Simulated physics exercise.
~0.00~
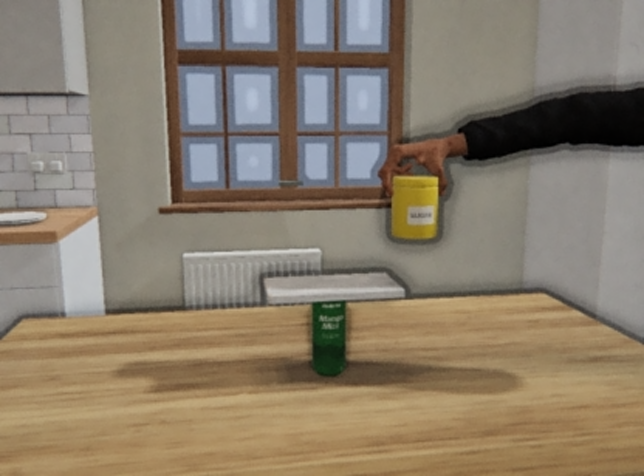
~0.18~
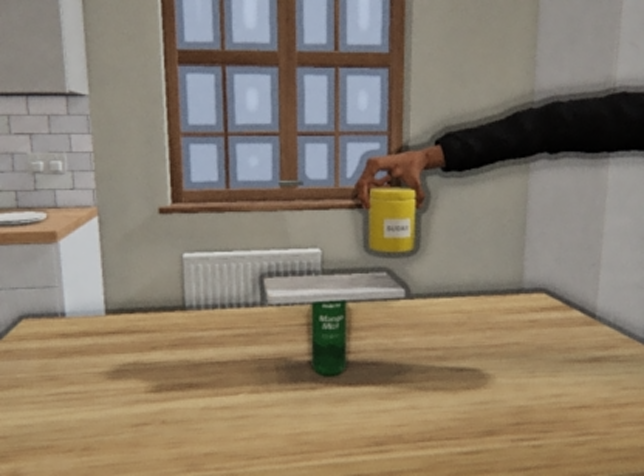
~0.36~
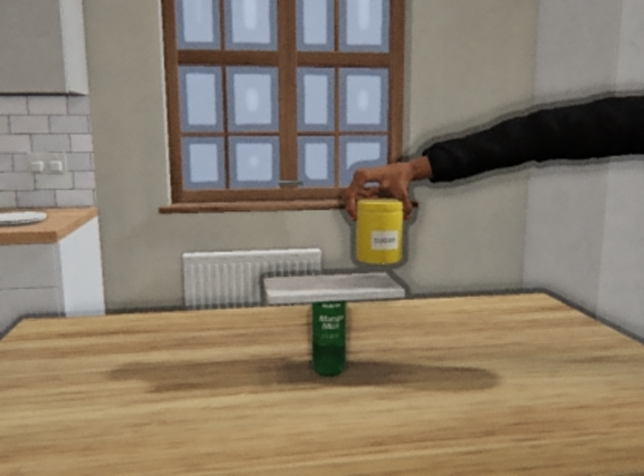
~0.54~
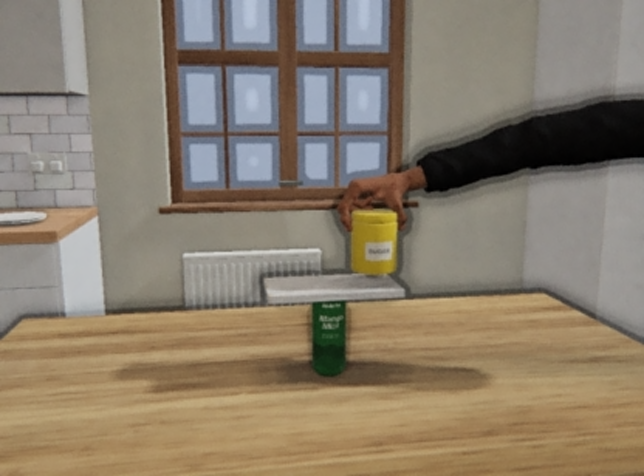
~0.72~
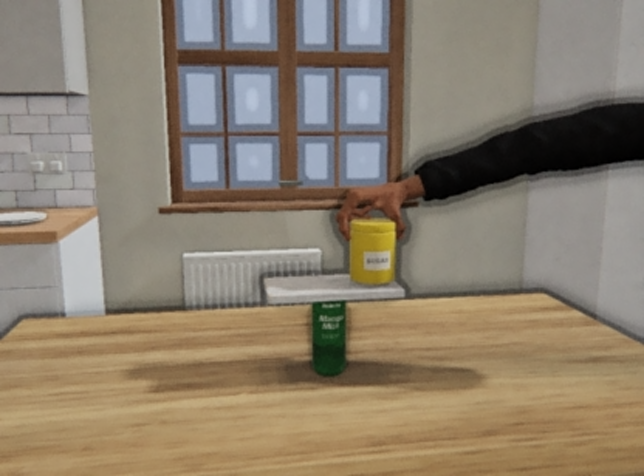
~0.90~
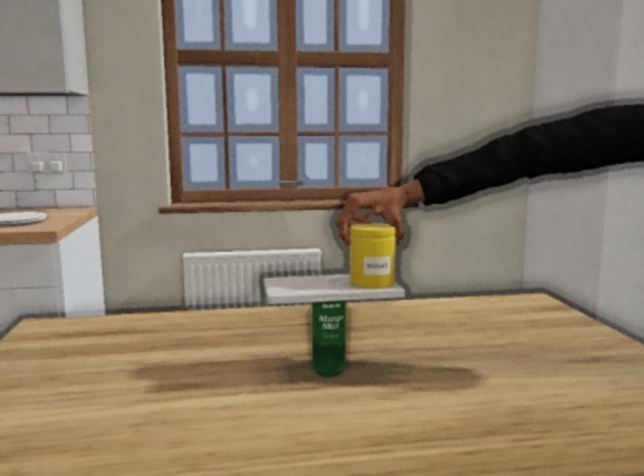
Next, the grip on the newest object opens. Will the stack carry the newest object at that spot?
Down it goes.
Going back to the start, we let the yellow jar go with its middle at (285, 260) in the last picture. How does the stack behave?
Then it comes apart.
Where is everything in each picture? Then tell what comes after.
Still above its spot; yellow jar (415, 206); white board (331, 287), in the first picture.
Still above its spot; yellow jar (392, 219); white board (331, 287), in the second picture.
Still above its spot; yellow jar (380, 230); white board (331, 287), in the third picture.
Still above its spot; yellow jar (374, 241); white board (331, 287), in the fourth picture.
Still above its spot; yellow jar (373, 250); white board (331, 287), in the fifth picture.
In place under the hand; yellow jar (372, 255); white board (331, 287), in the sixth picture.
By 1.30 s, yellow jar now fallen; white board tilted by 74°.
By 1.40 s, white board now fallen.
By 1.60 s, things are still on the move.
When it is over (2.0 s), fallen, white board and yellow jar; green can as before. The stack comes apart.
